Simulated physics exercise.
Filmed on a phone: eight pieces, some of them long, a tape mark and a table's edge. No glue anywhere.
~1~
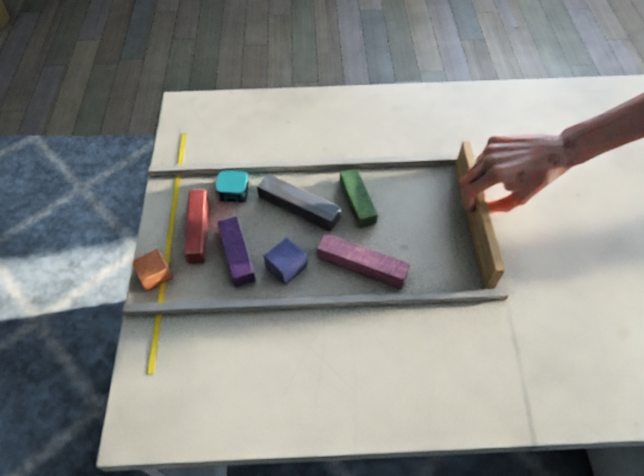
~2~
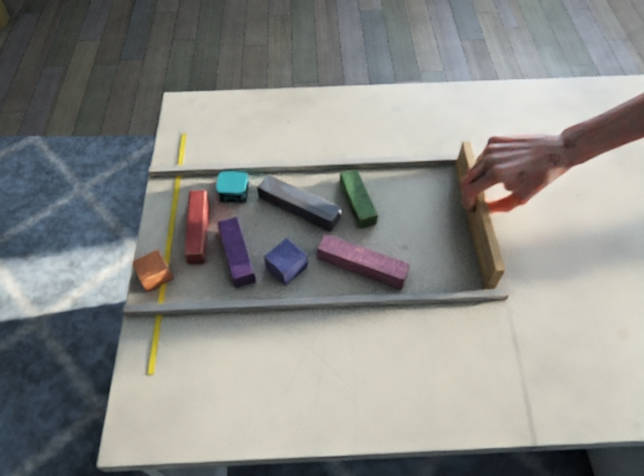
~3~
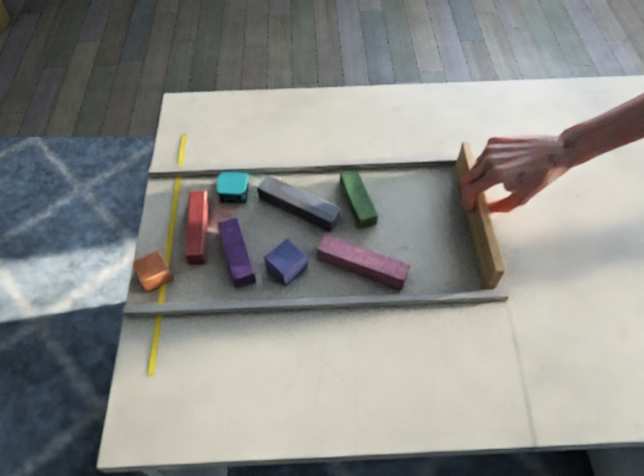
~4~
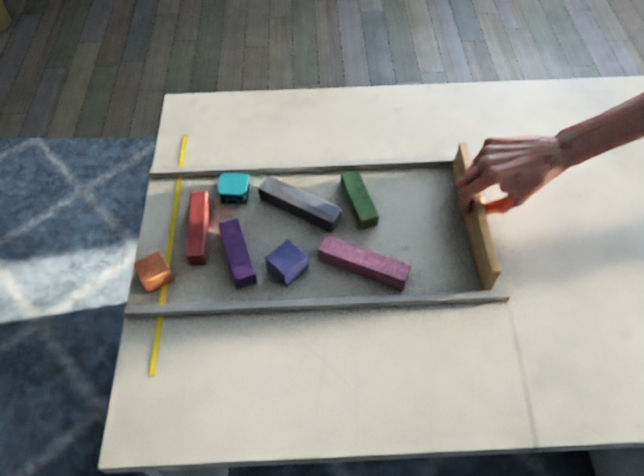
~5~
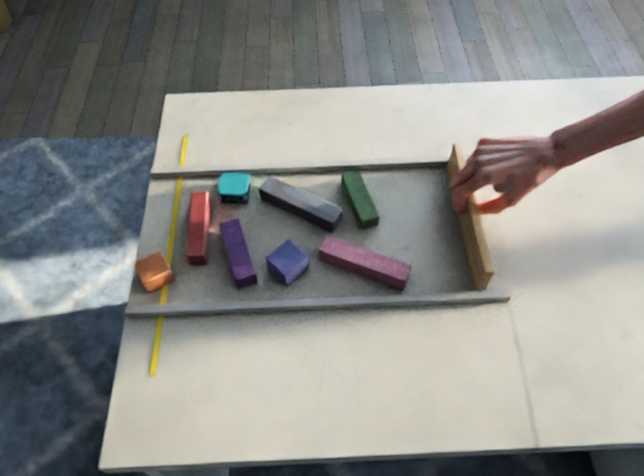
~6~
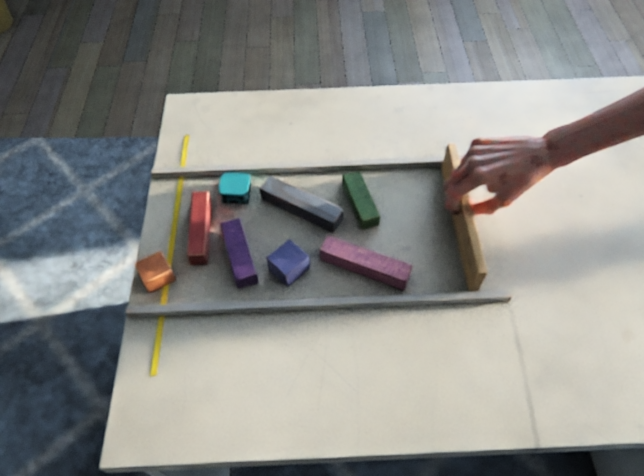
On a pale table, a hand slides a wooden board slightly left toward scattered coloured blocks.
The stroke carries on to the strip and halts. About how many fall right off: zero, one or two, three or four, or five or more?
The number that fall off is five or more.
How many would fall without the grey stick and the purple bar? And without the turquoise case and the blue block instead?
The counts: 4 and 5.
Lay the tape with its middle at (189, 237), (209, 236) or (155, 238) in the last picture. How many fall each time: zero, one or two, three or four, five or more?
For each place: Three or four; three or four; more than four.
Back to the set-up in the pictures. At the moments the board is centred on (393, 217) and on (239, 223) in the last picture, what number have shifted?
1 and 8.
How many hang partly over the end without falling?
Overhanging: 1.
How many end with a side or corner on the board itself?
1 of them.
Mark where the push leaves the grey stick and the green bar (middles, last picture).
About (145, 206), and the other about (166, 207).
A little later, none off yet; orange block at rest near (155, 272); red bar at rest near (200, 227); turquoise case at rest near (235, 189).
Next, none off yet; orange block at rest near (155, 272); red bar moving near (192, 229); turquoise case shifted about its own width near (209, 186).
Later still, two off so far; orange block dropping near (122, 326); red bar dropping near (127, 273); turquoise case shifted well along near (167, 184).
When it is over, the number that fall off is five or more; down, pink bar, blue block, purple bar, turquoise case, red bar and orange block.
